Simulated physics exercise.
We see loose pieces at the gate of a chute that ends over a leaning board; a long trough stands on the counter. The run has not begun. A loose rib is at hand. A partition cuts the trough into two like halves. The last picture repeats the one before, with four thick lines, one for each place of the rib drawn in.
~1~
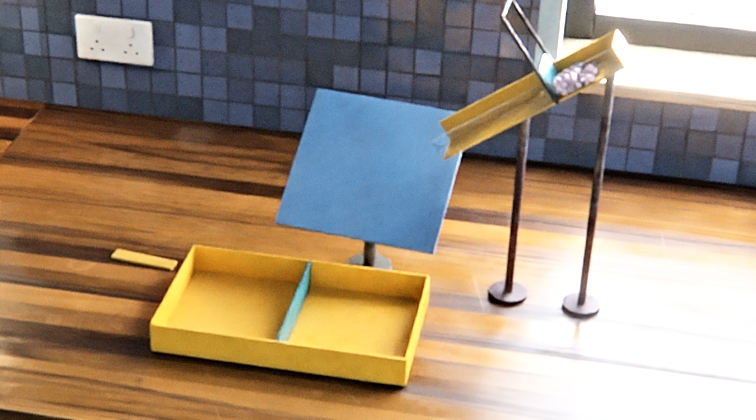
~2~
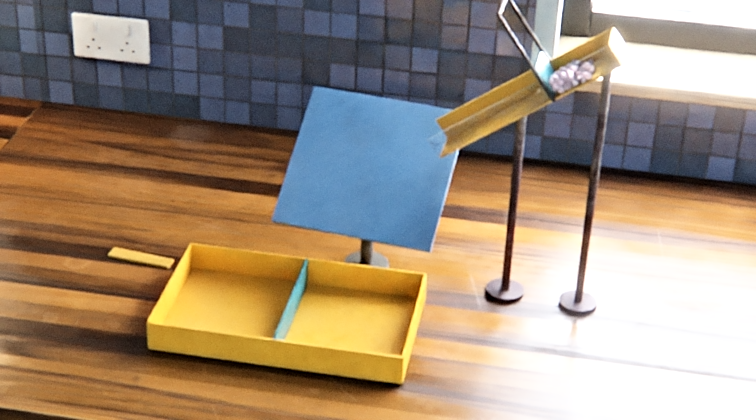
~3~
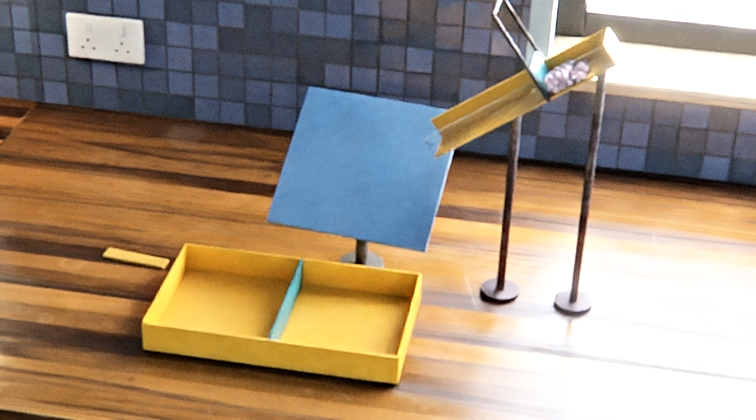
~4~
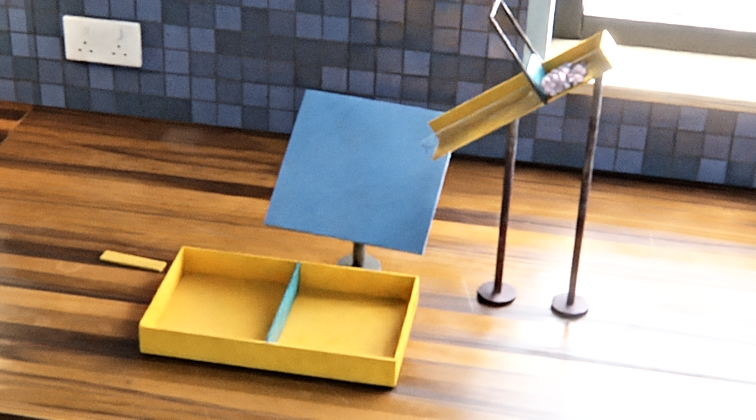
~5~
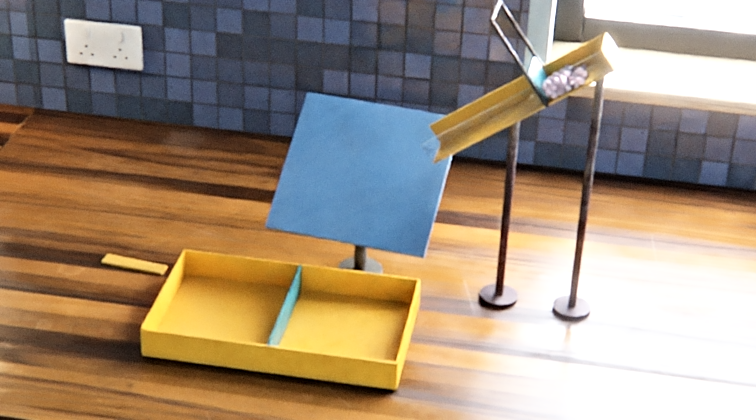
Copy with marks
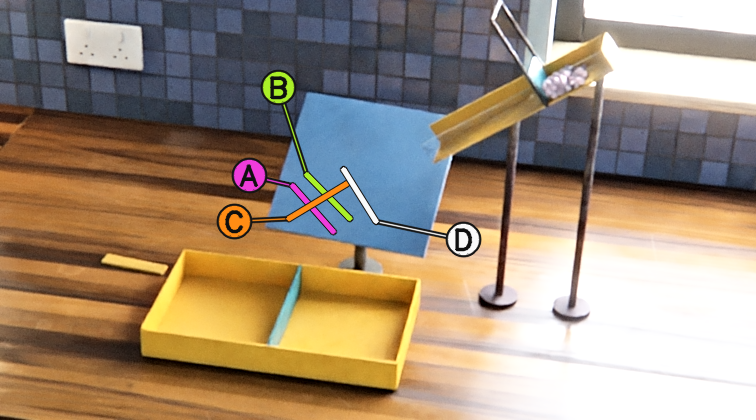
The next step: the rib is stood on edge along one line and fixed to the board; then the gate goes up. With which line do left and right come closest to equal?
Best: C.
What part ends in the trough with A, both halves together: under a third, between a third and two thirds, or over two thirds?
Line A gives over two thirds.
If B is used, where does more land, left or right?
Right.
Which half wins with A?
Right.
On the marked copy, line A from (292, 185) to (333, 231); line B from (306, 174) to (349, 218); line C from (347, 183) to (288, 218); line D from (343, 169) to (376, 221).
With A, of what is caught, about a tenth in the left half, almost all in the right.
With B, of what is caught, about a tenth in the left half, almost all in the right.
With C, of what is caught, roughly half in the left half, roughly half in the right.
With D, of what is caught, about a tenth in the left half, almost all in the right.
